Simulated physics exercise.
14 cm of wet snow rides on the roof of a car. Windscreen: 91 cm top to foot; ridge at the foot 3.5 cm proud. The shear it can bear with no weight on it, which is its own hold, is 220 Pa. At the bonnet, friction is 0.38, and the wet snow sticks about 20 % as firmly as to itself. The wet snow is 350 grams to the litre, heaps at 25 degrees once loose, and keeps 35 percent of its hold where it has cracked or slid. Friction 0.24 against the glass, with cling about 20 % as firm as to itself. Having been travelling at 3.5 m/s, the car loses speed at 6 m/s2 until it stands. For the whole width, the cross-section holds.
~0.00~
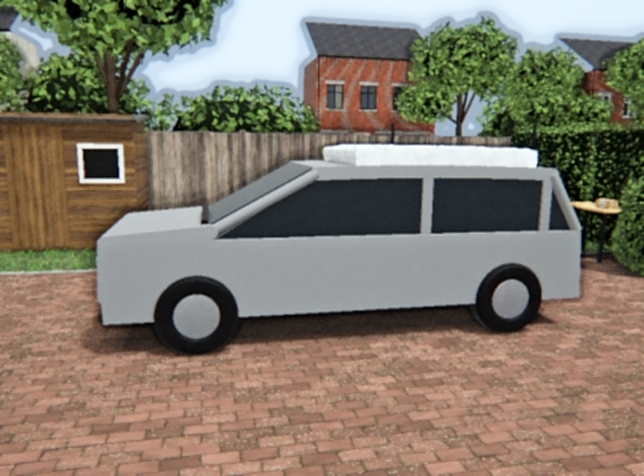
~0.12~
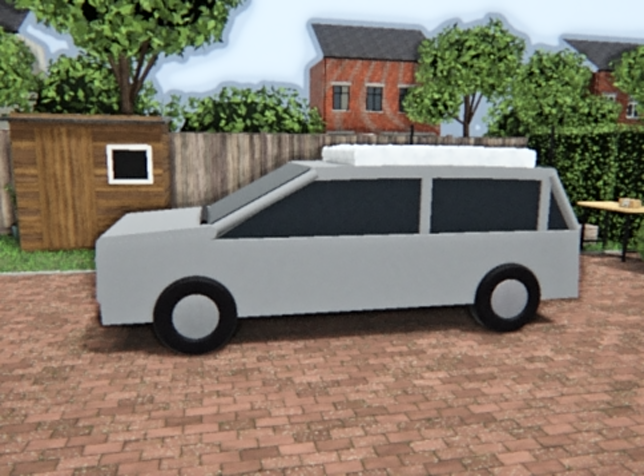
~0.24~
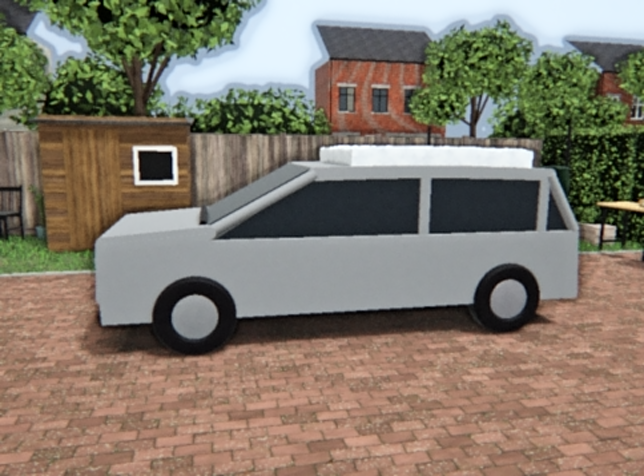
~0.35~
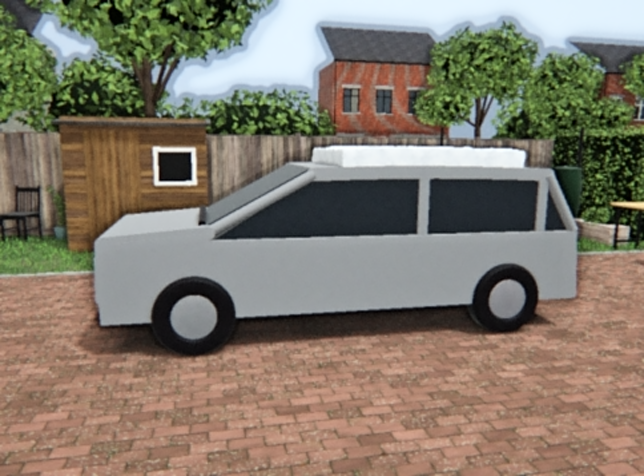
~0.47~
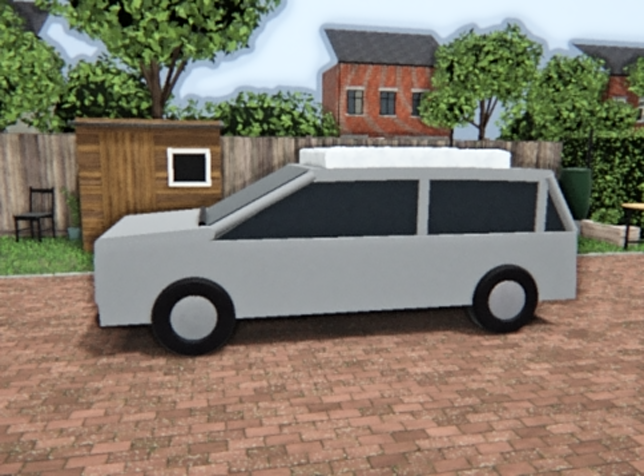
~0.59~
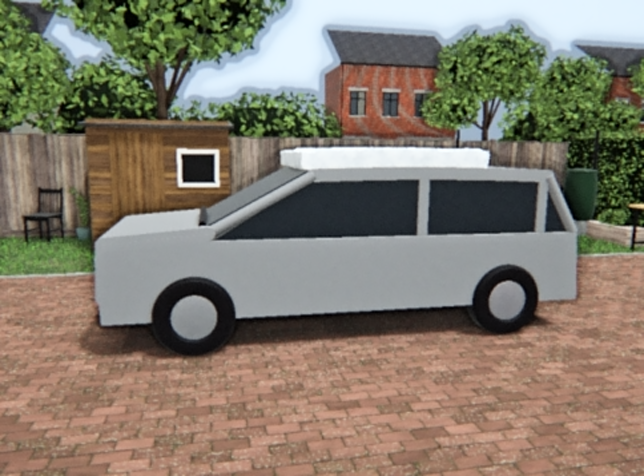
A grey car brakes on a brick drive as the snow on its roof slides forward.
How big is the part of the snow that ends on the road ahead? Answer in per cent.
About 37 %.
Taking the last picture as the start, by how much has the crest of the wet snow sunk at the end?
Roughly 40 cm.
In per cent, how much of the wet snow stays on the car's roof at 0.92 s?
45 %.
After 0.92 s, 47 % of the snow is on the roof, 49 % on the glass, 3 % on the bonnet and none has gone off the nose.
After 1.31 s, none of the snow is on the roof, 51 % on the glass, 48 % on the bonnet and 1 % has gone off the nose.
After 1.70 s, none of the snow is on the roof, 19 % on the glass, 69 % on the bonnet and 11 % has gone off the nose.
After 2.08 s, none of the snow is on the roof, 18 % on the glass, 50 % on the bonnet and 32 % has gone off the nose.
After 3.00 s, none of the snow is on the roof, 18 % on the glass, 45 % on the bonnet and 37 % has gone off the nose.
